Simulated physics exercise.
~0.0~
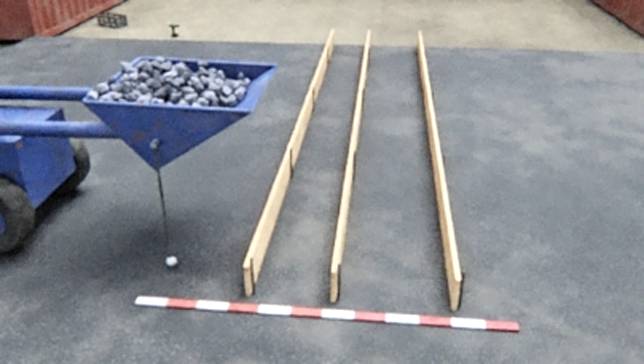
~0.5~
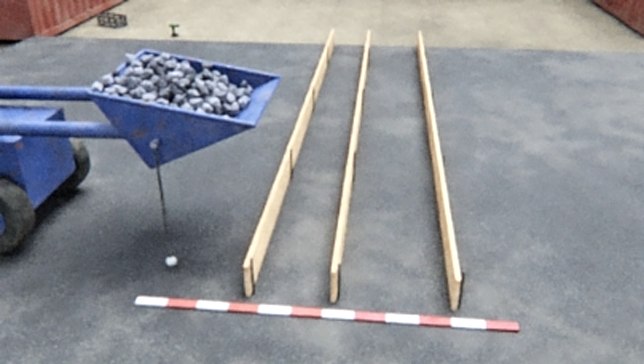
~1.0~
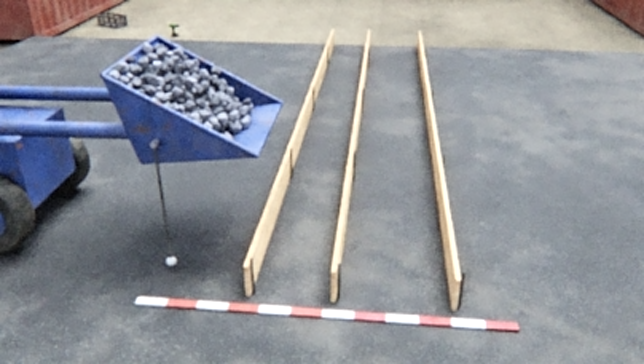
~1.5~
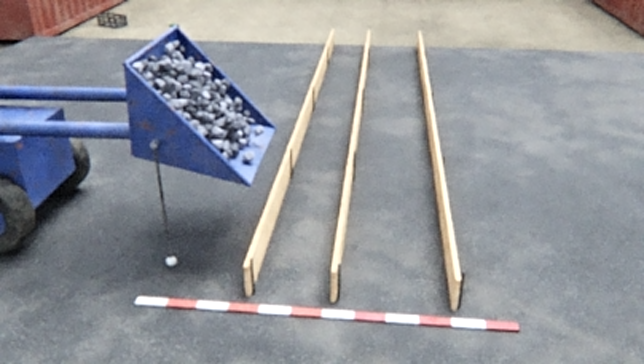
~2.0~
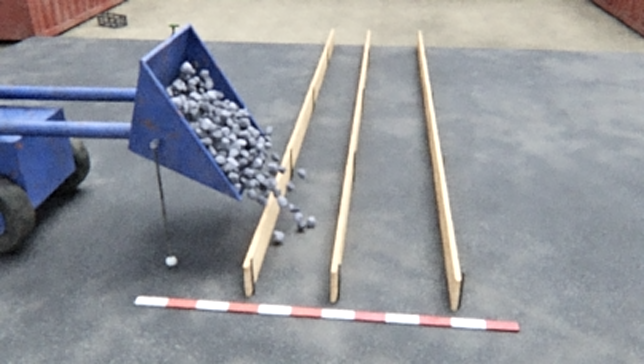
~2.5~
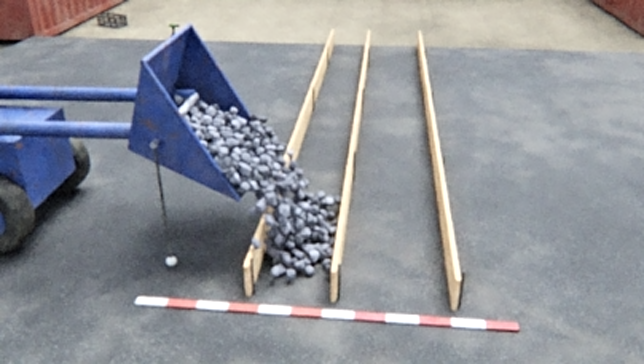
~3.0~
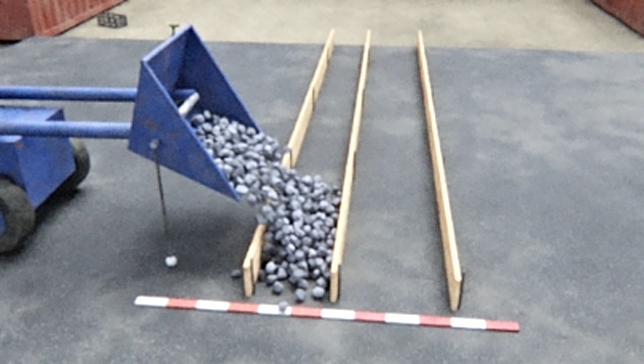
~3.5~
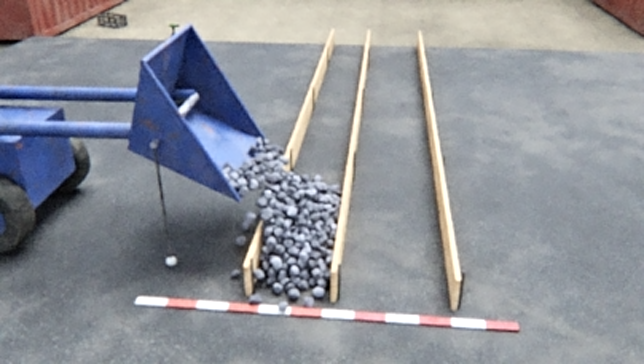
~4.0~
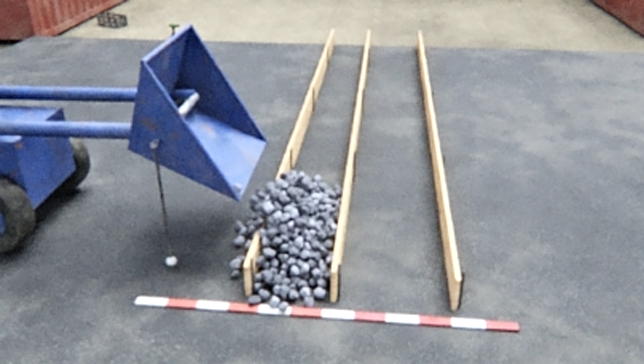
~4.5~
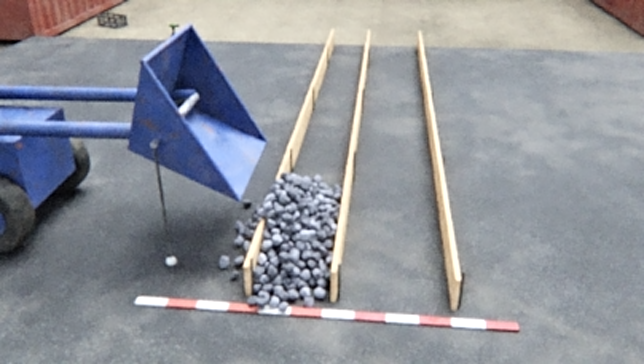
A blue loader bucket tips right and pours gray rocks between the two left-hand planks, emptying completely.
